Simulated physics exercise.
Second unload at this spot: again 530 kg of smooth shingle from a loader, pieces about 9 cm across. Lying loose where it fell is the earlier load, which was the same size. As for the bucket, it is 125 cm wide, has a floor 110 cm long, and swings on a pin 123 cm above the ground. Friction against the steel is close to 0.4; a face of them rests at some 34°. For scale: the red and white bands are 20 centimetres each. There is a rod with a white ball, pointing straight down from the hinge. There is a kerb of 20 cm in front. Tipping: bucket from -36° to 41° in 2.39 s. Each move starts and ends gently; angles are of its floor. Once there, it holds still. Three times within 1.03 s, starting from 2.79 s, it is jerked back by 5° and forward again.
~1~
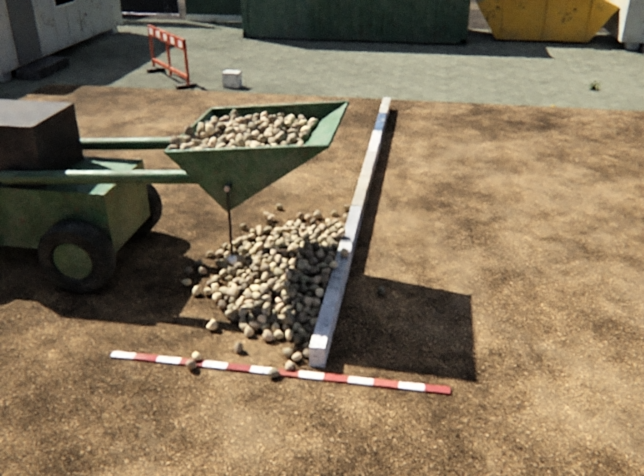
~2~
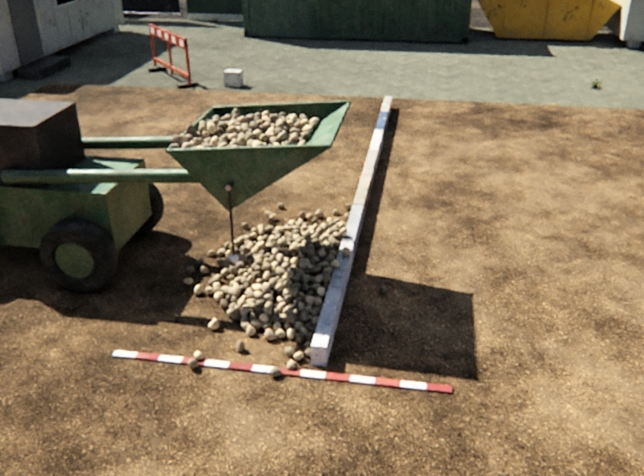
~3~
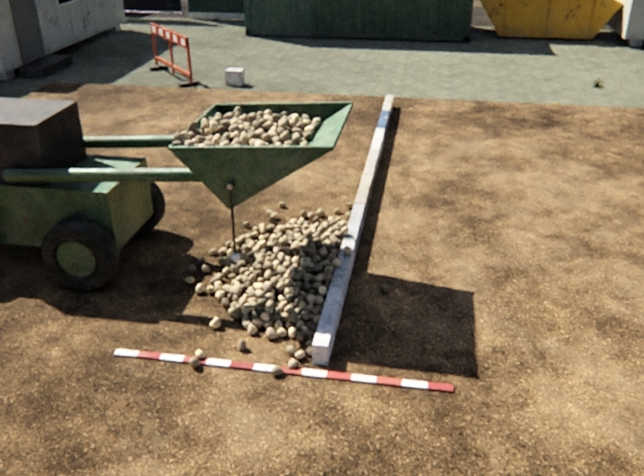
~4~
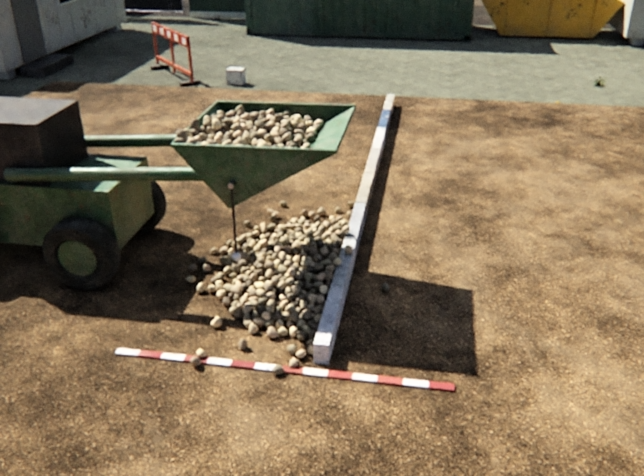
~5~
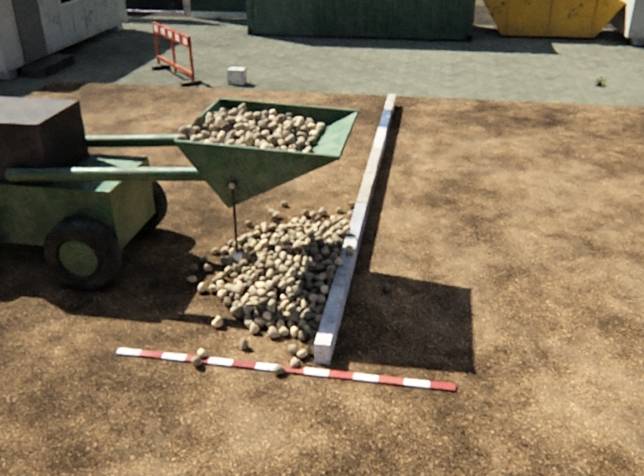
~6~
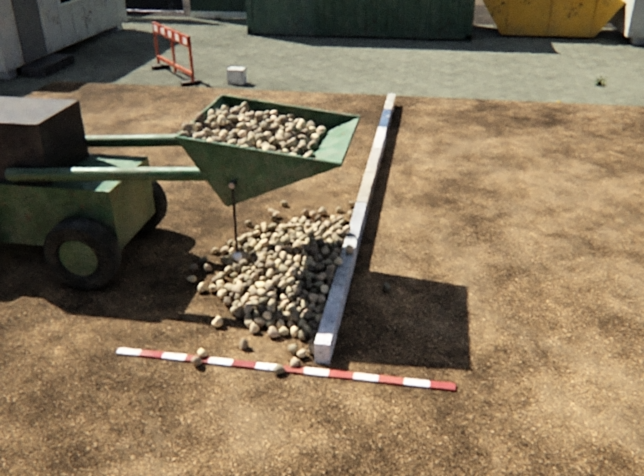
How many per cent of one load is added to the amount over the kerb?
About 72 per cent of a load.
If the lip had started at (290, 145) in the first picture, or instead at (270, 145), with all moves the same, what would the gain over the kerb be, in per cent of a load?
I'd expect near 30 per cent first and near 10 per cent next.
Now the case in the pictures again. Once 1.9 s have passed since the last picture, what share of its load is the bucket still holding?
Roughly 10 per cent remains inside.
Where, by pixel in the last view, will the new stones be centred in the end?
Middle: Approx. (379, 269) px.
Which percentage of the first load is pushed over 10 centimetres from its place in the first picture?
I'd put it at about 0 per cent.
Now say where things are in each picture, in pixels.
In the first frame, the bucket is at -36°, its lip at (329, 146); the top of the load is at (258, 123). The earlier load is highest near (300, 254), 25 cm above ground level, 100 % on this side of the kerb.
In the second frame, lip at (331, 146), floor tilted -35°, highest stones at (260, 122).
In the third frame, lip at (333, 148), floor tilted -34°, highest stones at (254, 121).
In the fourth frame, lip at (336, 152), floor tilted -31°, highest stones at (238, 120).
In the fifth frame, the bucket is at -28°, its lip at (339, 158); the top of the load is at (235, 118).
In the sixth frame, the bucket is at -24°, its lip at (341, 165); the top of the load is at (225, 115).
Then, 1.2 s after the last picture the floor is at 29°; in per cent of one load, 90 in the bucket, 108 on this side of the kerb, 1 over the kerb; the foremost stones are at (364, 242).
Then, 1.9 s after the last picture the floor is at 41°; in per cent of one load, 10 in the bucket, 134 on this side of the kerb, 56 over the kerb; the foremost stones are at (455, 271).
Then, 3.7 s after the last picture the floor is at 41°; in per cent of one load, 0 in the bucket, 128 on this side of the kerb, 72 over the kerb; the foremost stones are at (532, 273).
Then, 6.4 s after the last picture the floor is at 41°; in per cent of one load, 0 in the bucket, 128 on this side of the kerb, 72 over the kerb; the foremost stones are at (532, 273). Net gain over the kerb, 72.
